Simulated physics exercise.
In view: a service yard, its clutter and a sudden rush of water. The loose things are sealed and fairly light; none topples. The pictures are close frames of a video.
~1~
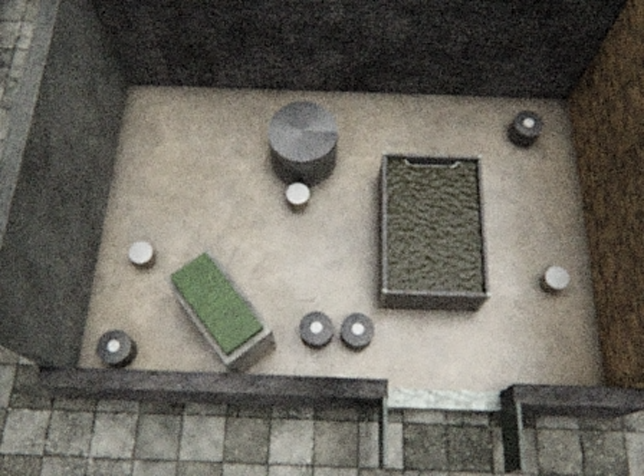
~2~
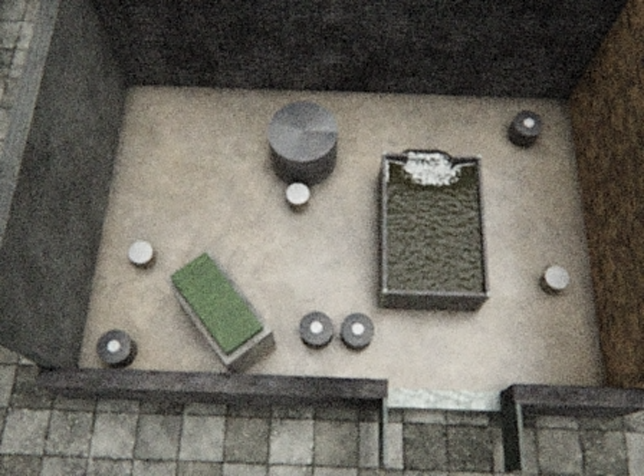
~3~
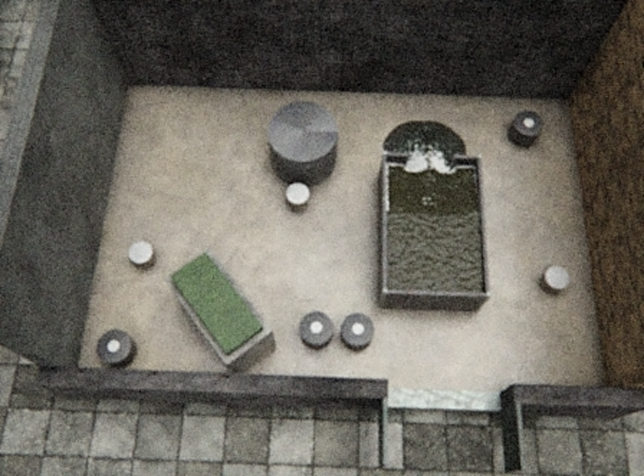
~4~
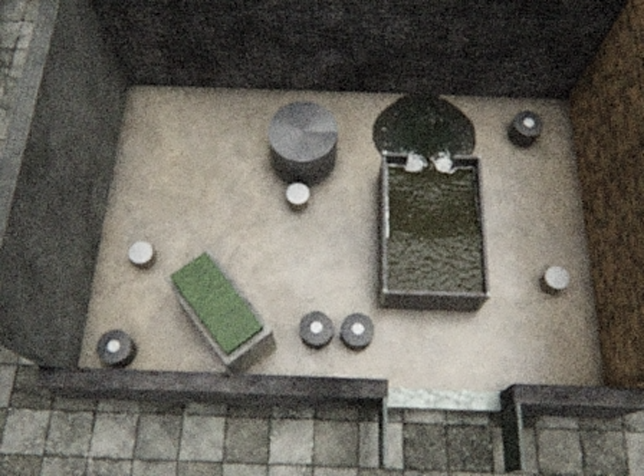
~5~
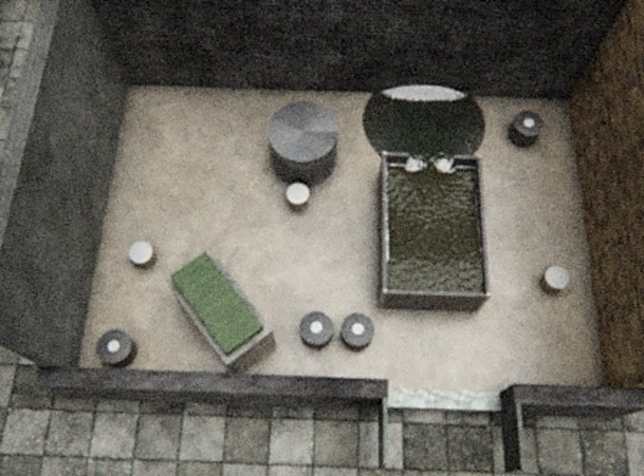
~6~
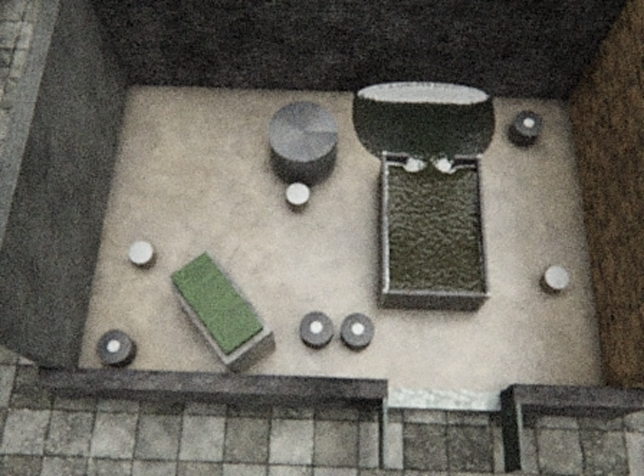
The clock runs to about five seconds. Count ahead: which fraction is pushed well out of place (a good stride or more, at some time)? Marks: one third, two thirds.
It is under a third.
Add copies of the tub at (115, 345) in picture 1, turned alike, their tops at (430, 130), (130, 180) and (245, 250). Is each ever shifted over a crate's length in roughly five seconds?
In turn: Pushed that far, swept aside, no.
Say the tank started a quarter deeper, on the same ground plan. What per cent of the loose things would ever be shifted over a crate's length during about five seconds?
Some 30 per cent.
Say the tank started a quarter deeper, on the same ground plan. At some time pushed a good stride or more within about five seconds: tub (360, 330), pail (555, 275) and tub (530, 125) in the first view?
One after the other: Not that far, that far or more, yes.
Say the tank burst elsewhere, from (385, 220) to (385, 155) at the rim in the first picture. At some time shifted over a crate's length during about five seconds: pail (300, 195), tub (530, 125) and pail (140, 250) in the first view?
One after the other: Yes, yes, shifted that much.
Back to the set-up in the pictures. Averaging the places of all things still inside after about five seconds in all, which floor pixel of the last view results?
Near (323, 297).
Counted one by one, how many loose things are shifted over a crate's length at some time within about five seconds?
That makes 2.
A moment on, 0 of 7 are well off their spots; 0 afloat.
Next, 0 of 7 are well off their spots; 0 afloat.
Later, 1 of 7 are well off their spots; 0 afloat.
In the end, 2 of 7 are well off their spots, and 2 have been at some point; 1 afloat.
